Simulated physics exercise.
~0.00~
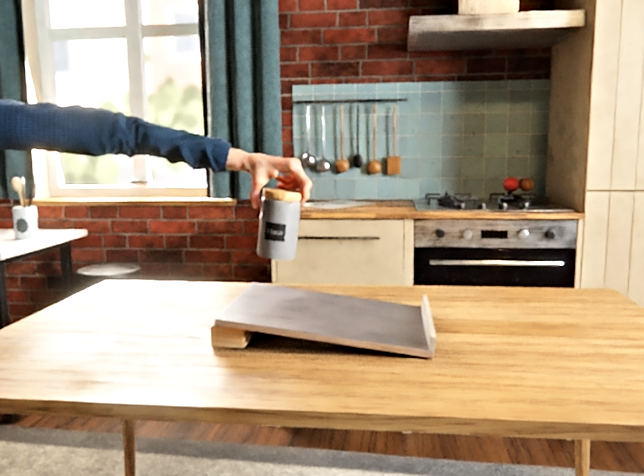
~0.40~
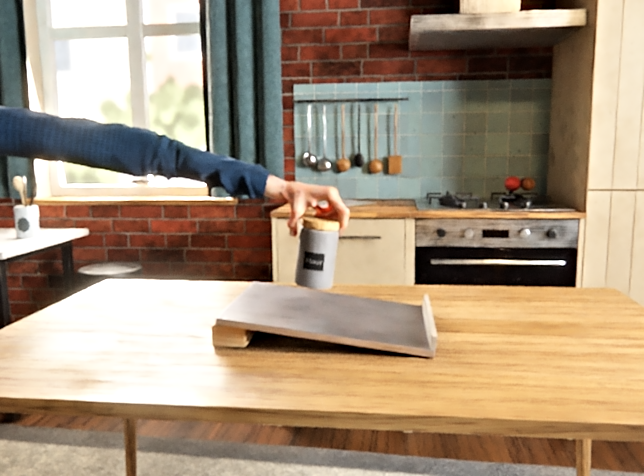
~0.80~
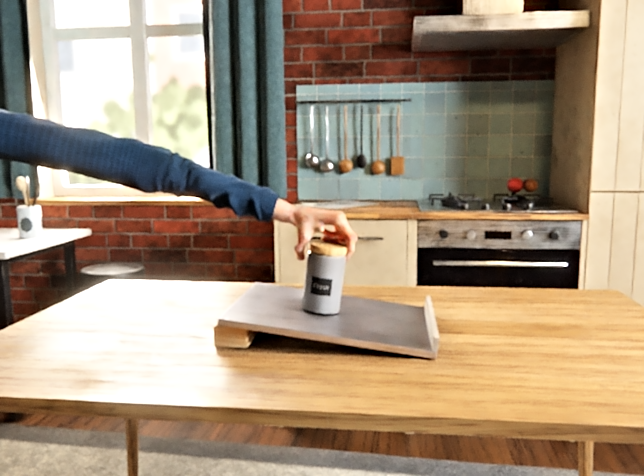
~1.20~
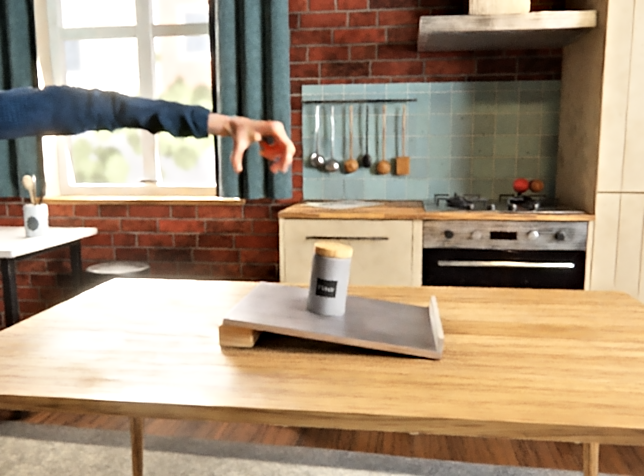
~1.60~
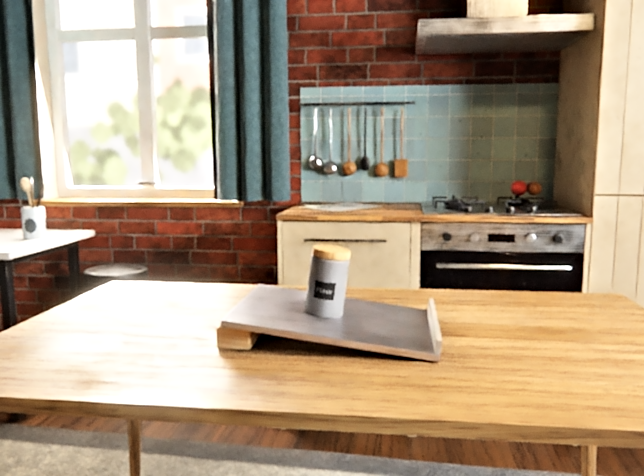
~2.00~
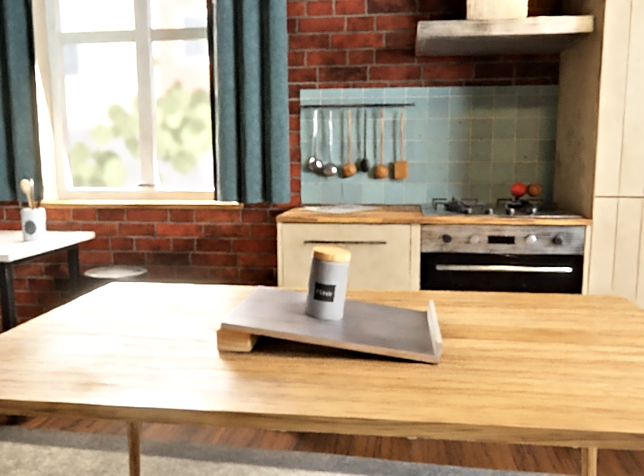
A grey jar with a wooden lid and a dark label hangs from a hand in a blue sleeve, reaching in from the left over a pale wooden table. The slightly swaying view faces a kitchen with red brick walls, a curtained window at left, and hanging utensils and an oven behind. The hand carries the jar right and down onto a grey board propped up at its left end, sloping down to a raised lip at right. It lets go and withdraws to the left. The jar stays upright on the slope, still in place at the end.
